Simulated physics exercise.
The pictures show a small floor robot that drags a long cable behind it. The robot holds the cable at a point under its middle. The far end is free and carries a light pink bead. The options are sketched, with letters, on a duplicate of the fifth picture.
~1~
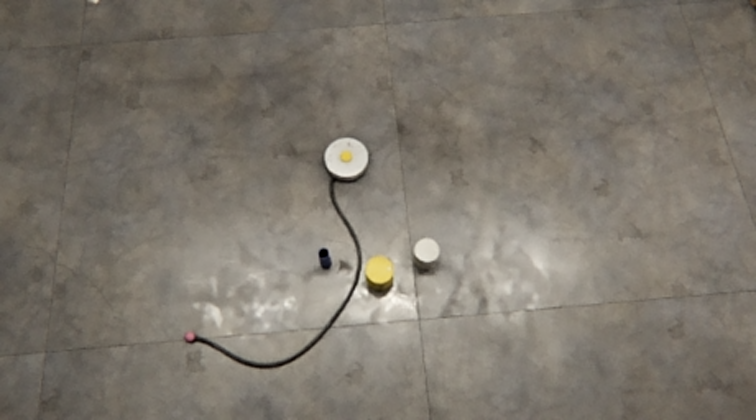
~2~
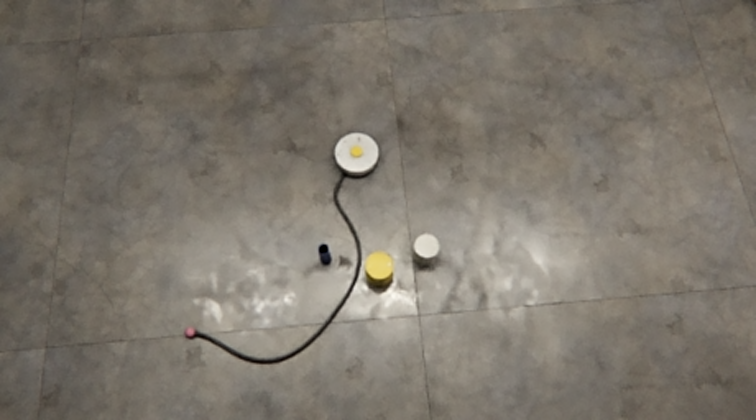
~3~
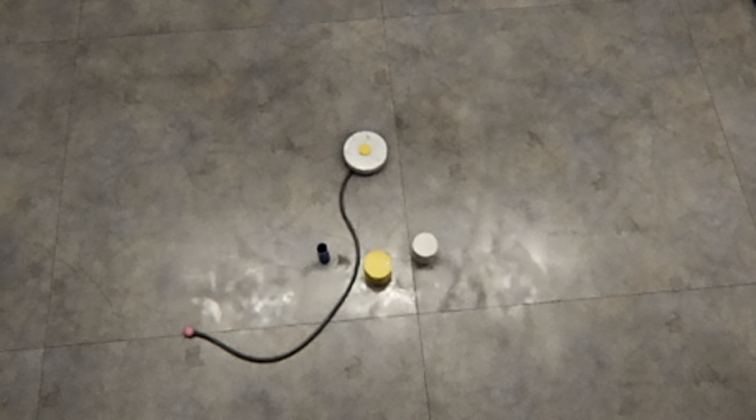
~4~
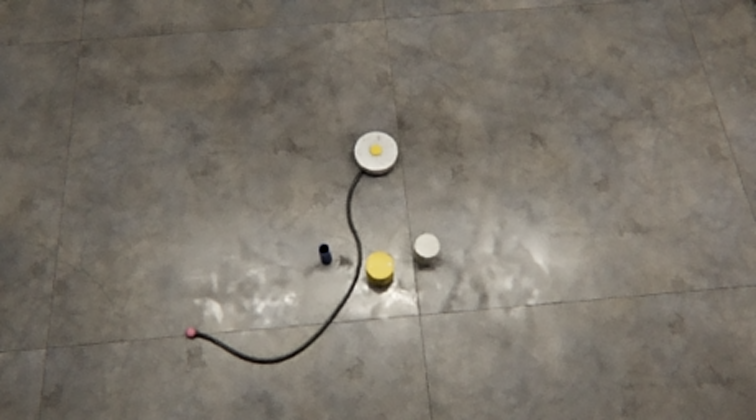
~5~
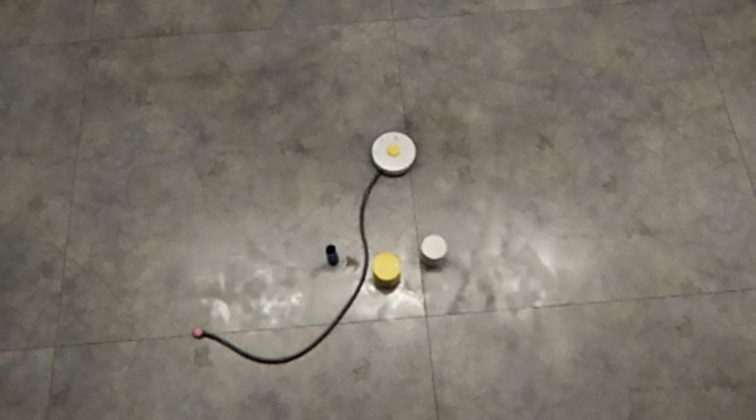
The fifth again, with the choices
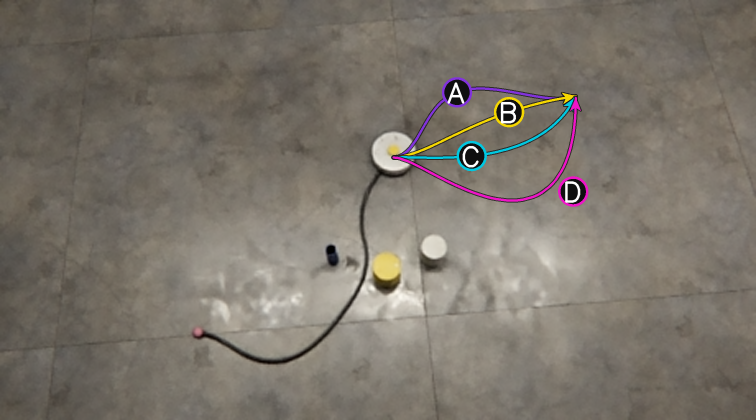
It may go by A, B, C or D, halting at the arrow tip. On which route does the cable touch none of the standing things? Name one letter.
Route C.
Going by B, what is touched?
It meets the blue post.
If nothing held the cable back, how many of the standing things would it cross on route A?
One.
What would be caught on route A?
The blue post.
On the copy, A from (394, 158) via (466, 90) to (576, 96); B from (394, 158) via (486, 121) to (576, 96); C from (394, 158) via (497, 152) to (575, 98); D from (394, 158) via (523, 200) to (576, 98).
On C. First, robot (474, 152), middle of the cable (355, 266), free end (205, 334).
Then, robot (547, 128), middle of the cable (415, 218), free end (275, 313).
Finally, robot (578, 92), middle of the cable (459, 188), free end (326, 279); nothing has been touched.
By contrast, A meets the blue post; B meets the blue post; D meets the yellow keg and white keg.
